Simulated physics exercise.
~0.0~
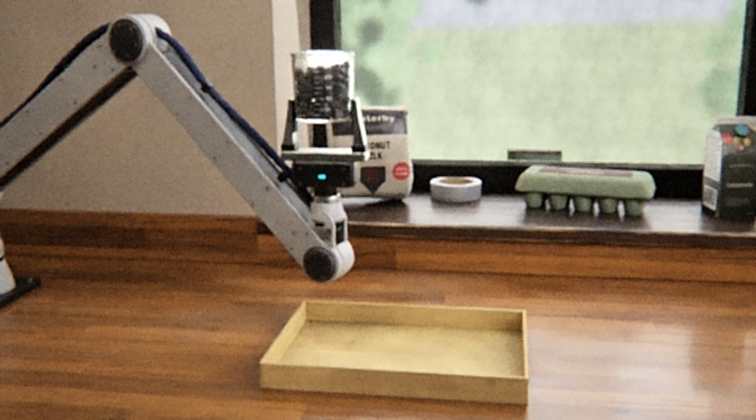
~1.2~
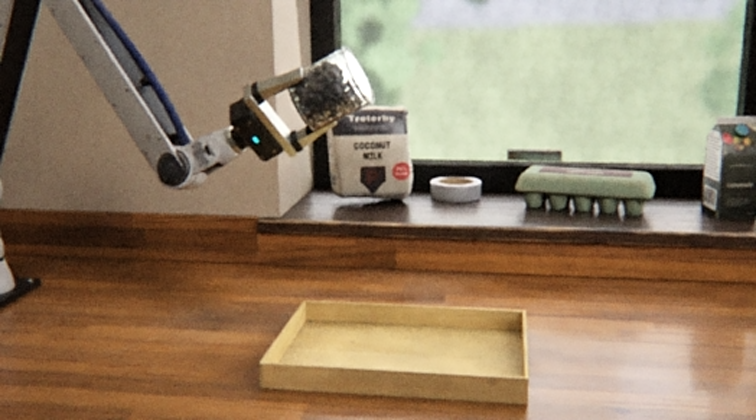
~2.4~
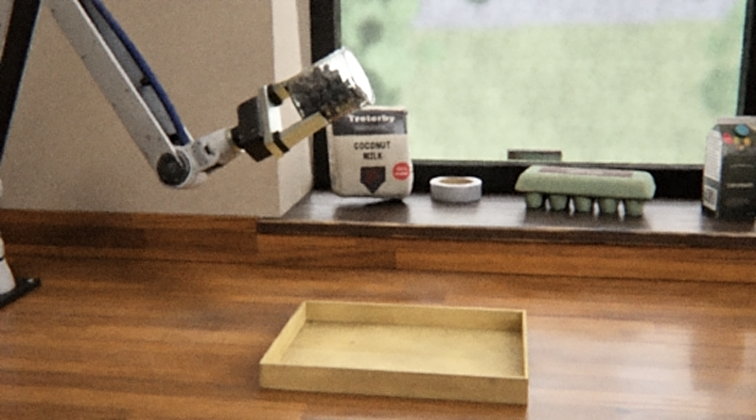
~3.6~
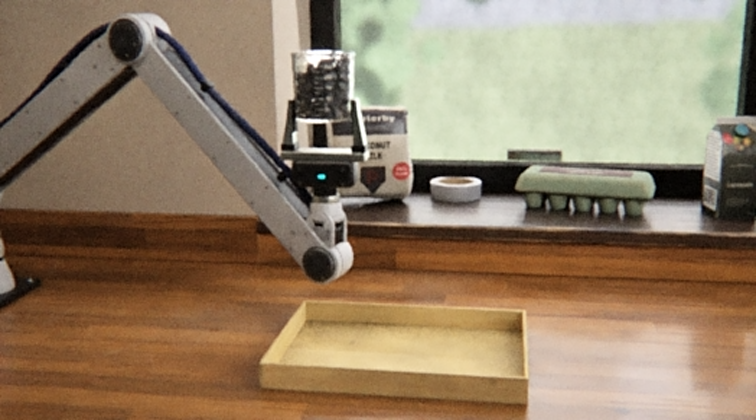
A robot arm tips a clear tumbler of dark pebbles, then rights it, spilling none.
